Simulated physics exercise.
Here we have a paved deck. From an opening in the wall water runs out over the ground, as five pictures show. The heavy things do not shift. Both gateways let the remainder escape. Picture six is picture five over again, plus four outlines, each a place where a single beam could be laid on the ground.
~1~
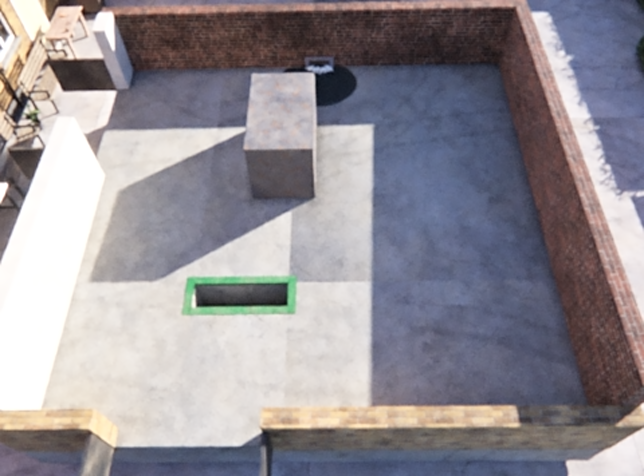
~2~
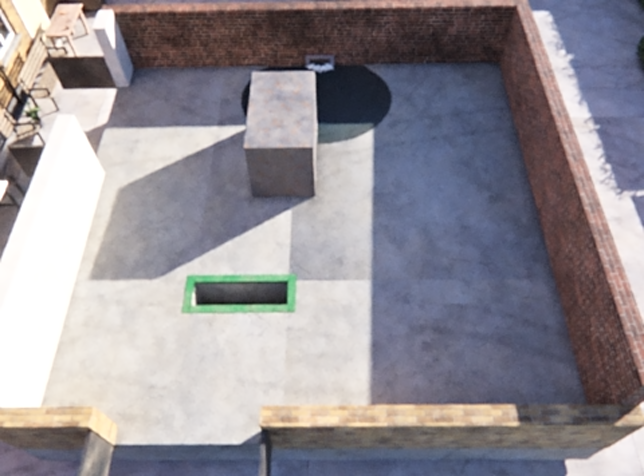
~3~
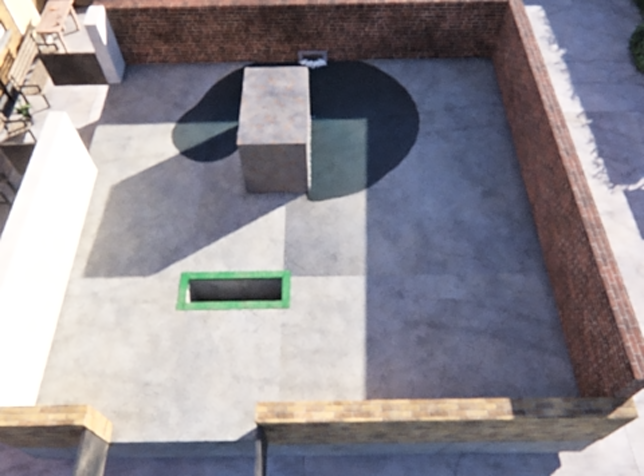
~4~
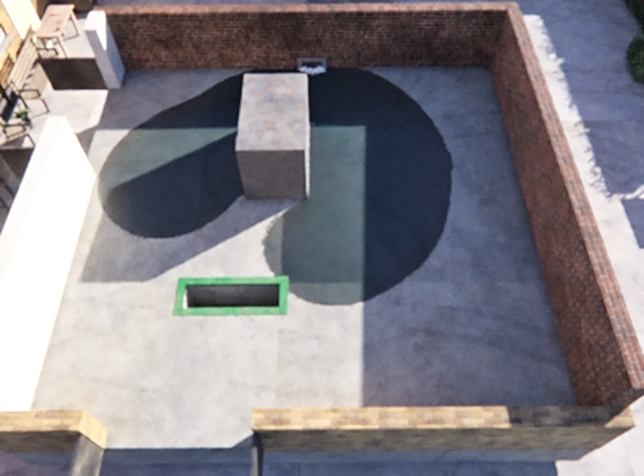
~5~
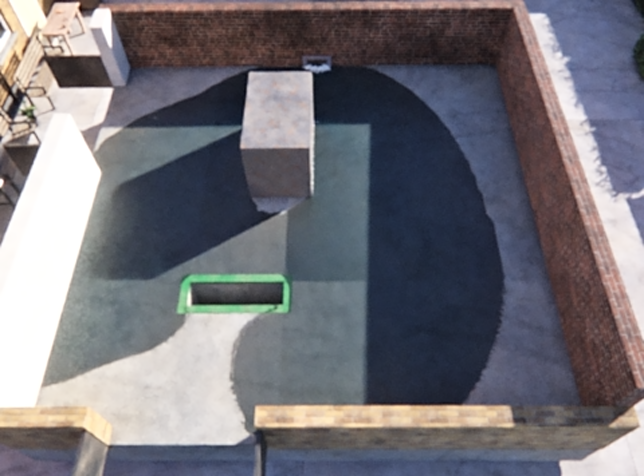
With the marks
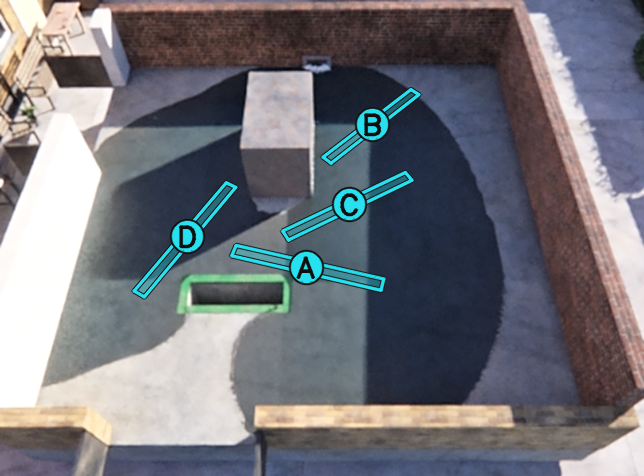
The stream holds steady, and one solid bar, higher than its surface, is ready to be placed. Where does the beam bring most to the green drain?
Choose C.
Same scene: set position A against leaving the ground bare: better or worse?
Worse.
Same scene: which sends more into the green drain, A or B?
It is B.
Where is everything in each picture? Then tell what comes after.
In the first frame, outfall at (319, 63); green drain at (240, 295); open gate at (193, 428); open gate at (117, 130); front seen at (345, 91), 3 % of the ground wet; green drain still dry.
In the second frame, front seen at (331, 136), 8 % of the ground wet; green drain still dry.
In the third frame, front seen at (332, 193), 18 % of the ground wet; green drain still dry.
In the fourth frame, front seen at (364, 295), 36 % of the ground wet; green drain still dry.
In the fifth frame, front seen at (54, 368), 62 % of the ground wet; green drain taking water.
On the marked copy, A from (233, 250) to (382, 284); B from (327, 160) to (414, 92); C from (285, 235) to (408, 176); D from (139, 293) to (230, 185).
For position A, about 6 % of the stream goes into the green drain, about 93 % out by the gates.
For position B, about 10 % of the stream goes into the green drain, about 86 % out by the gates.
For position C, about 18 % of the stream goes into the green drain, about 81 % out by the gates.
For position D, about 9 % of the stream goes into the green drain, about 90 % out by the gates.
